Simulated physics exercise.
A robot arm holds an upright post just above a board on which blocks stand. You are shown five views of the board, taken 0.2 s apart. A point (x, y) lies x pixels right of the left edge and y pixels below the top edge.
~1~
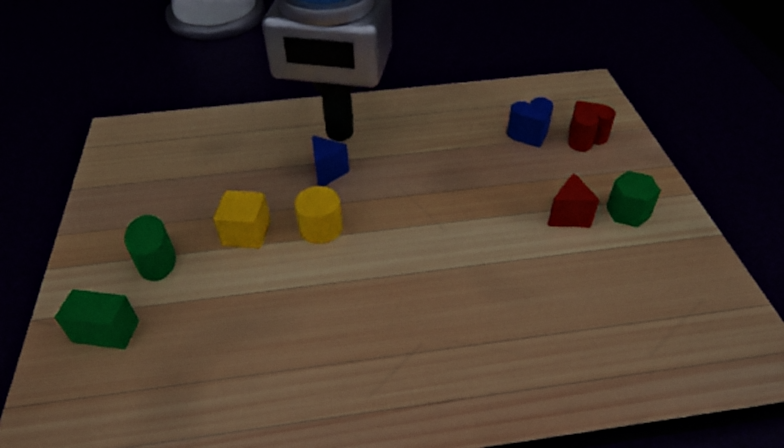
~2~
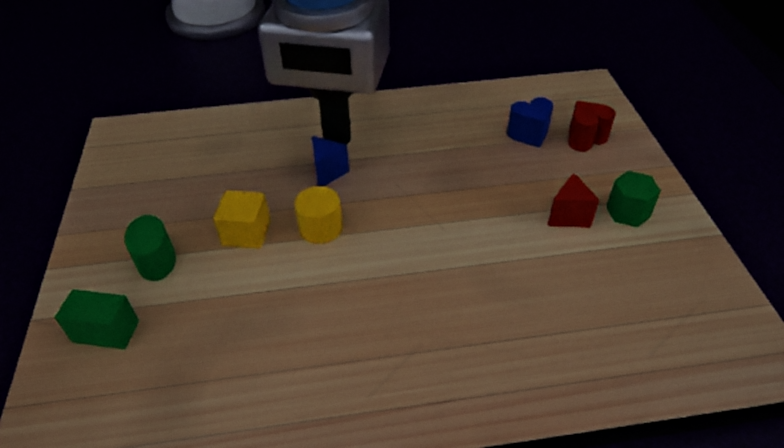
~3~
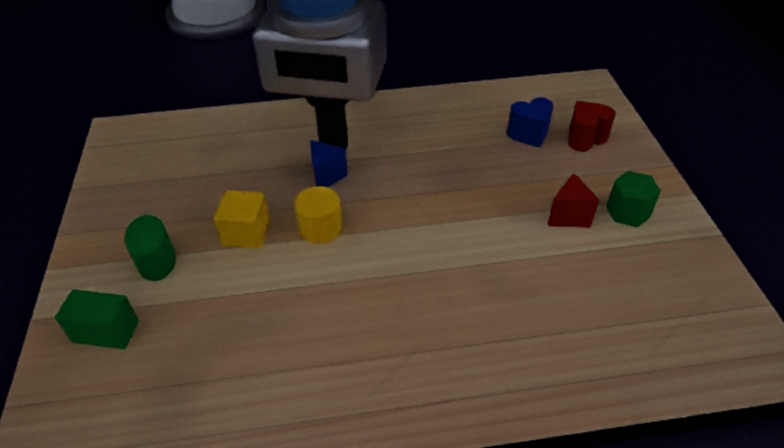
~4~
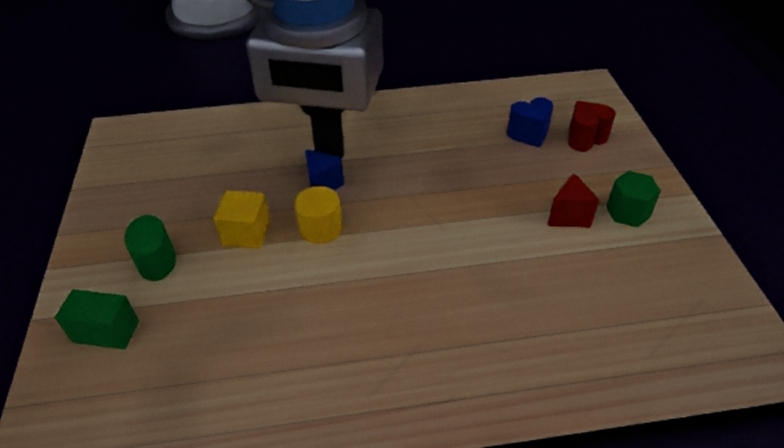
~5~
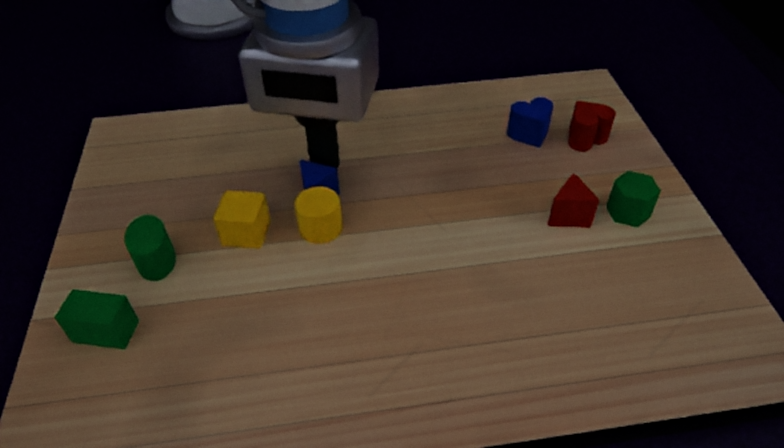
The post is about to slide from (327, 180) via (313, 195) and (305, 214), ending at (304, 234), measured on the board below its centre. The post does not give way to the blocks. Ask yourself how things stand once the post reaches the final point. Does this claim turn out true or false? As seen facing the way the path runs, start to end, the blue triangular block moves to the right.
True.
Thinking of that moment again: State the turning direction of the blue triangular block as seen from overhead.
The sense of turning is clockwise.
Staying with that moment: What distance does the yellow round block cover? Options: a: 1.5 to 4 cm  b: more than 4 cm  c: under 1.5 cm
The correct letter is a.
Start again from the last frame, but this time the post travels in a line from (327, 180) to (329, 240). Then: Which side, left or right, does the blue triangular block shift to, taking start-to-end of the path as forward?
It will end up to the right.
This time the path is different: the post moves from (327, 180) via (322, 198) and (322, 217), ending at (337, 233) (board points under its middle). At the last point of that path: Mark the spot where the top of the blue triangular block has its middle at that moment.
Most likely (286, 199).
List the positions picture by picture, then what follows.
Lower end of the post at (340, 134), tops of blocks, yellow square block at (239, 206), blue triangular block at (325, 147), yellow round block at (317, 201), in the first frame.
Post at (337, 139), blocks as before, in the second frame.
Post at (334, 147), blue triangular block at (323, 151), in the third frame.
Post at (330, 155), blue triangular block at (319, 160), in the fourth frame.
Post at (325, 166), yellow square block at (239, 206), blue triangular block at (314, 171), yellow round block at (317, 201), in the fifth frame.
What follows on the original path. Halfway along, post at (305, 191); blue triangular block at (288, 197); yellow round block at (316, 212).
At the end, post at (302, 220); yellow square block not moved; blue triangular block at (273, 222), turned 20° clockwise; yellow round block at (321, 231).
